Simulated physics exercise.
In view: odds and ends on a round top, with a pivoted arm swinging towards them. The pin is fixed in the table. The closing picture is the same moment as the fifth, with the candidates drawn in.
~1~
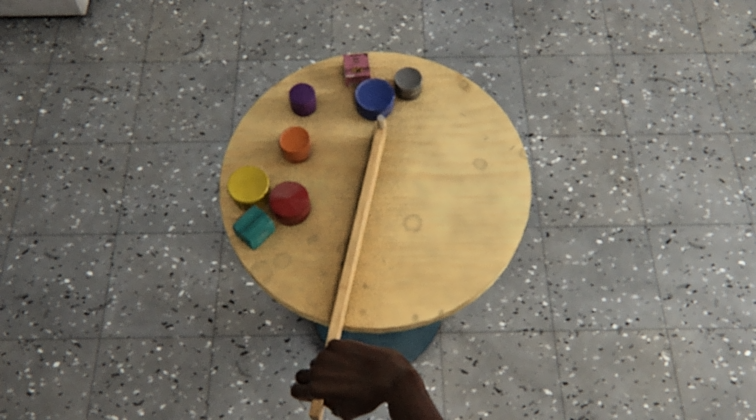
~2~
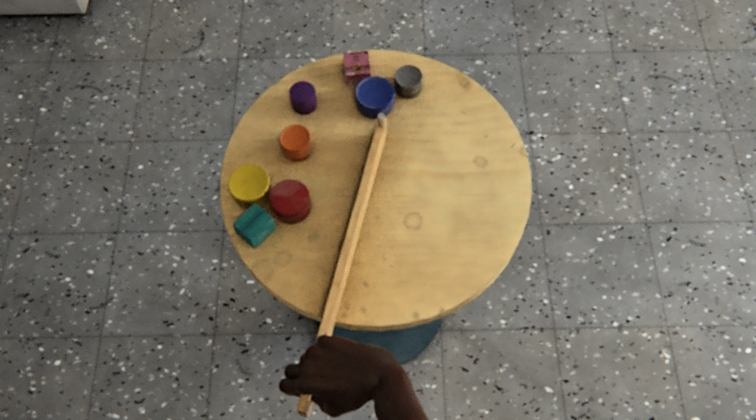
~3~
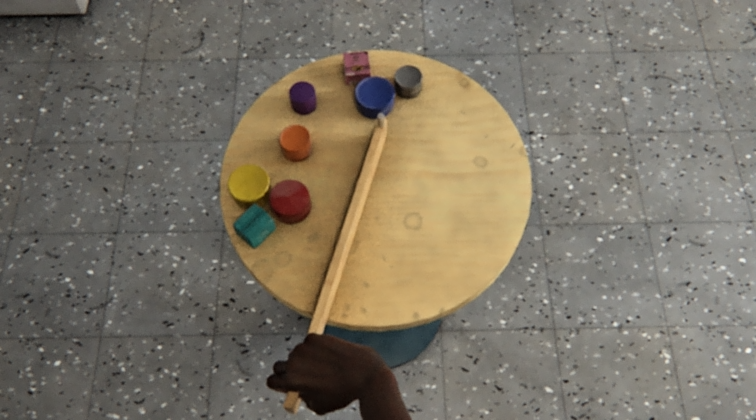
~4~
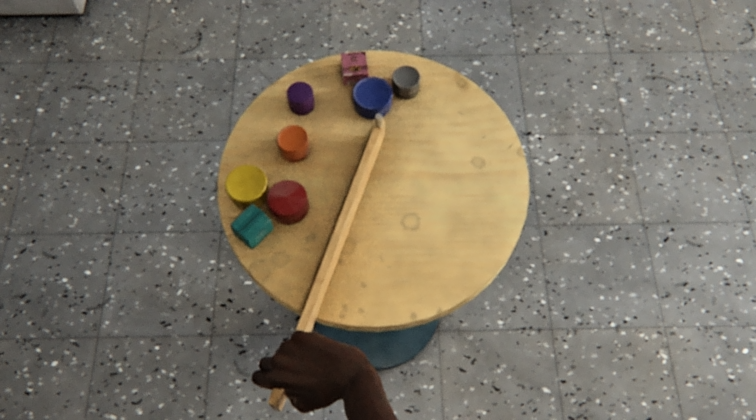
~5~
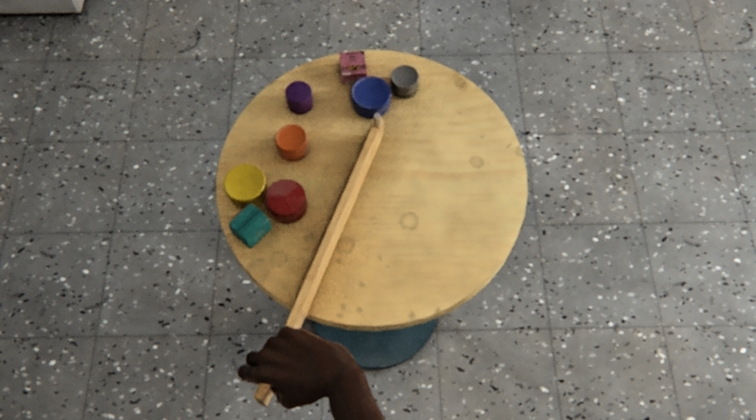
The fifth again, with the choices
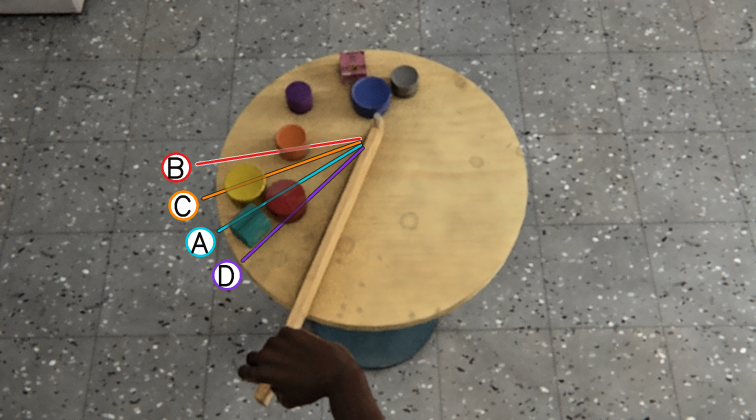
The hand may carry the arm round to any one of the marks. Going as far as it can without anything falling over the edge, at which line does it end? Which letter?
Nothing falls up to A.
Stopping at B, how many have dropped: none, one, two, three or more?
Two.
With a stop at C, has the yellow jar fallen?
Yes.
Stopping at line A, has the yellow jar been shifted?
By then, yes.
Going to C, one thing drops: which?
It is the yellow jar.
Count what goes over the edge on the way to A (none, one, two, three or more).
By then, none.
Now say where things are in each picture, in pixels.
In the first picture, red tin (290, 203); yellow jar (250, 189); orange jar (296, 145).
In the second picture, arm (358, 207); grey jar (409, 82).
In the third picture, arm (354, 207); blue tub (375, 98).
In the fourth picture, arm (348, 206); turquoise box (252, 227).
In the fifth picture, arm (343, 204); yellow jar (246, 187); orange jar (292, 143); grey jar (405, 82).
On the marked copy, A at (292, 187); B at (279, 152); C at (283, 170); D at (305, 202).
Following A. Soon after the start, arm (322, 195); turquoise box (251, 226); pink packet (354, 68).
Later, arm (305, 181); yellow jar (235, 181); turquoise box (244, 218).
In the end, arm (297, 172); yellow jar (224, 173); turquoise box (234, 202); nothing has fallen.
As for the rest, B drops the turquoise box and yellow jar; C drops the yellow jar; D is safe but short.
